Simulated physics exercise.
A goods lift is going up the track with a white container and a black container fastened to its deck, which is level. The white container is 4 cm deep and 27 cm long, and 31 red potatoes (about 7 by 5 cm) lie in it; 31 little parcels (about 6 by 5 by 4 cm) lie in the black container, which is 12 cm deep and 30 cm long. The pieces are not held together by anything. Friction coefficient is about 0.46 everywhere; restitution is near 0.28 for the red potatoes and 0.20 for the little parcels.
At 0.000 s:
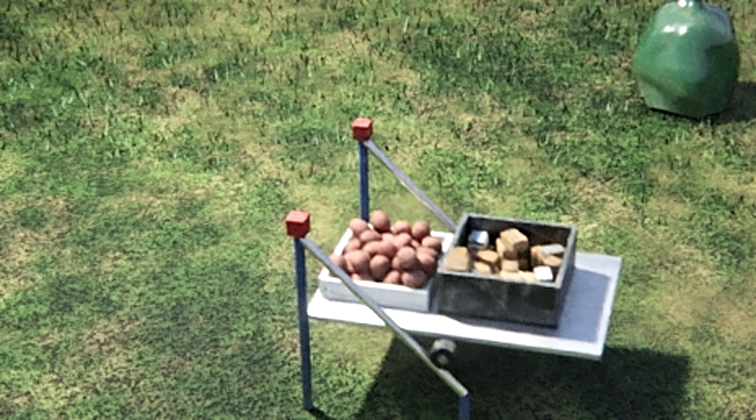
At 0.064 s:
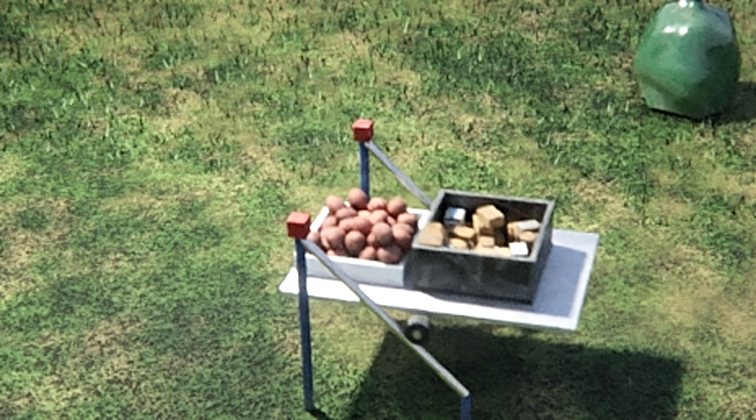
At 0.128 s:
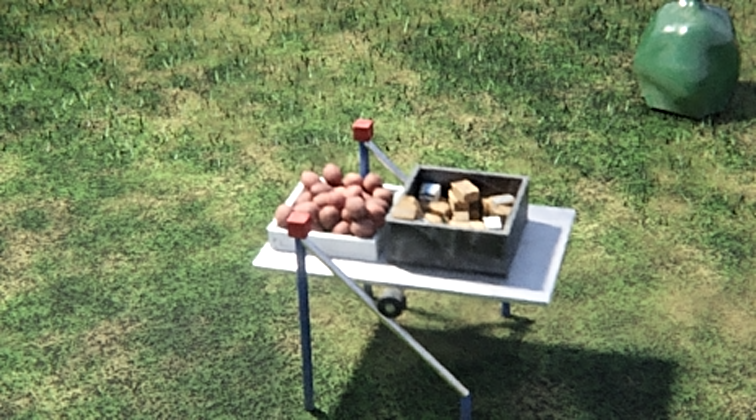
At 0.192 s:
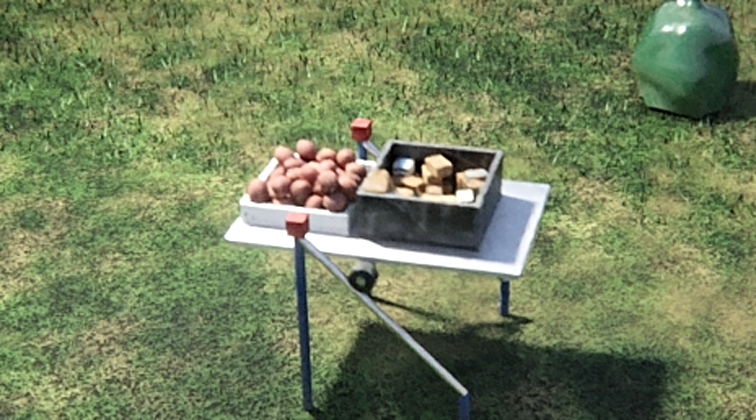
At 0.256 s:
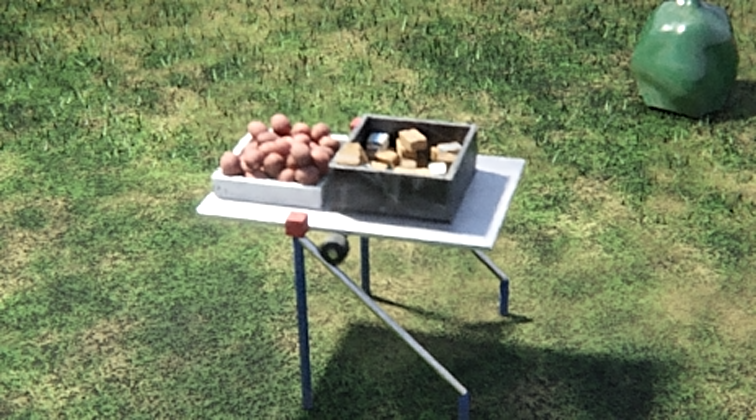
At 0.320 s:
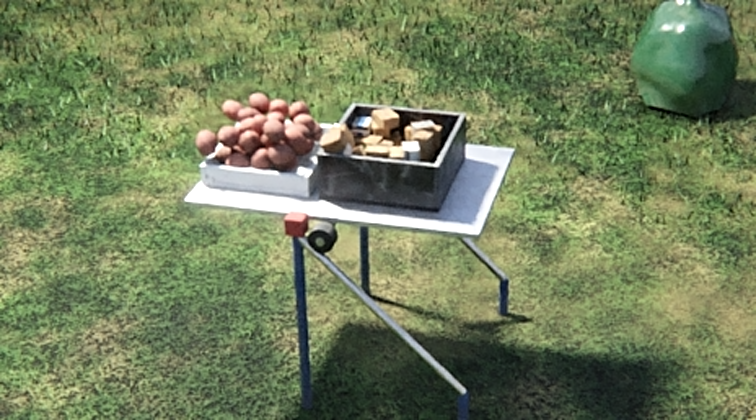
A white platform carrying two open containers stands on a sloping frame of blue posts and grey rails with red blocks on top, seen from above on patchy sunlit grass. Round reddish potatoes heap the white container on the left, small tan and whitish parcels lie in the black one beside it, and a green vessel sits at upper right. The level platform climbs steadily up and leftward, its load riding along, while the view stays still.
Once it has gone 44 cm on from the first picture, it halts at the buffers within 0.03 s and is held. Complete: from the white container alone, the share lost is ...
... more than a sixth.
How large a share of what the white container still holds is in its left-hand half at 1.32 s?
Close to 70 percent, I reckon.
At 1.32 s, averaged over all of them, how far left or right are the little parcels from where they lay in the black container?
Leftwards, roughly 4 cm.
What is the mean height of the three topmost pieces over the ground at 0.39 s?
I'd put it close to 78 cm.
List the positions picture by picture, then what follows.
In the first frame (each is followed by its nearest rim corner in this view), white container, (422, 291); black container, (555, 285); moved 0 cm; none out.
White container, (397, 267); black container, (530, 259); moved 10 cm, in the second frame.
White container, (371, 241); black container, (503, 232); moved 20 cm, in the third frame.
White container, (343, 214); black container, (474, 205); moved 30 cm, in the fourth frame.
White container, (315, 187); black container, (446, 177); moved 40 cm, in the fifth frame.
White container, (303, 176); black container, (434, 165); moved 44 cm; none out, in the sixth frame.
After 0.39 s, white container 29 in, 2 out and black container 31 in, 0 out.
After 0.55 s, white container 20 in, 11 out and black container 30 in, 1 out.
After 0.77 s, white container 18 in, 13 out and black container 30 in, 1 out.
Final count (at 1.32 s), white container 17 in, 14 out and black container 30 in, 1 out. Asked share, 14 of 31, 45 per cent.
